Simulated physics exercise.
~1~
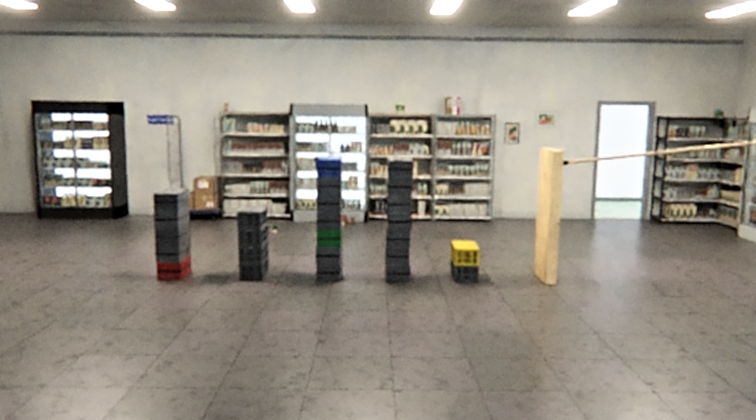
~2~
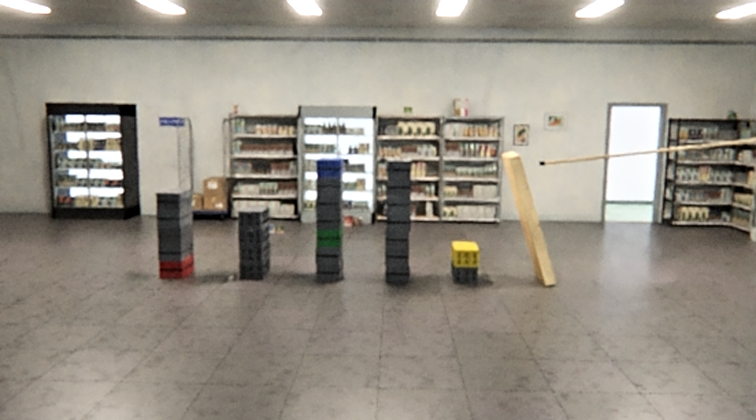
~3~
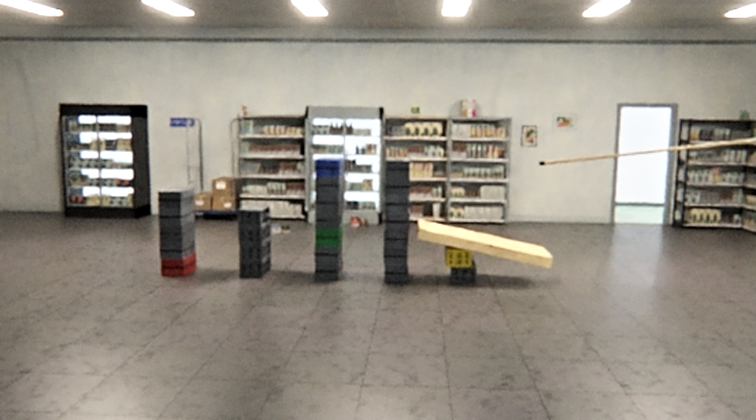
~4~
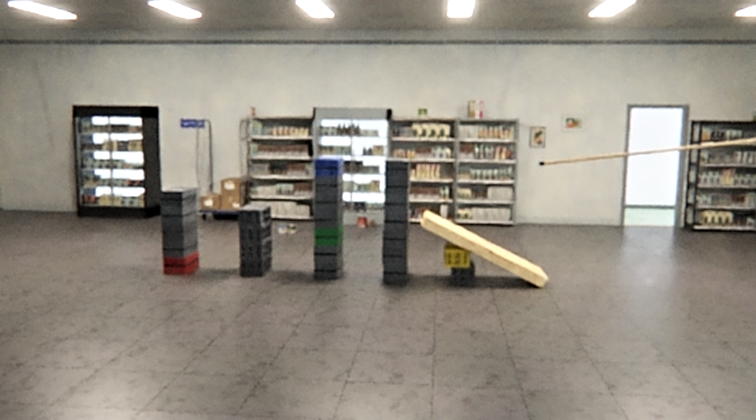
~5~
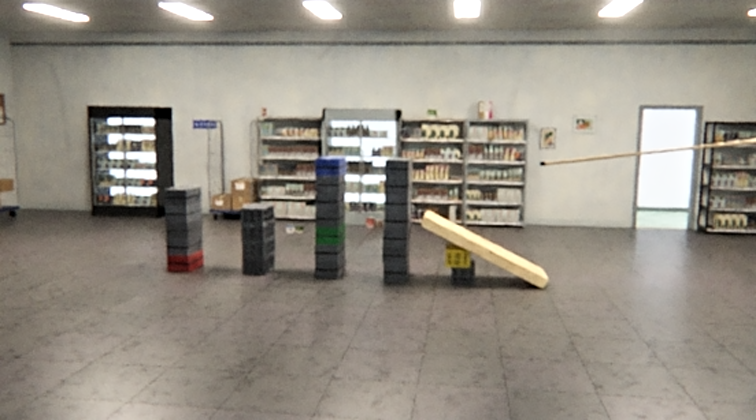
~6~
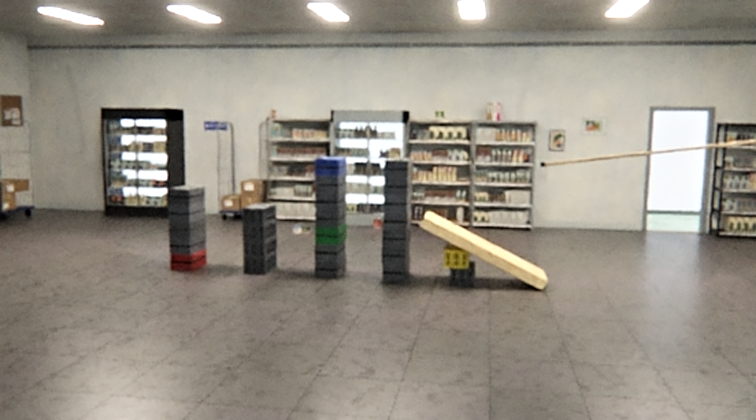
At first, a tall pale board stands on end at the right of a row of five crate stacks in a shop-like room, with a long thin pole touching it near the top. The pole pushes the board, which tips to the left towards the short stack with the yellow crate. The board falls across that low stack, its upper end coming down beside the next, taller column. It then settles into a slope, its lower end on the floor to the right. The board stays propped there, and every stack, including the one topped with blue, remains standing.
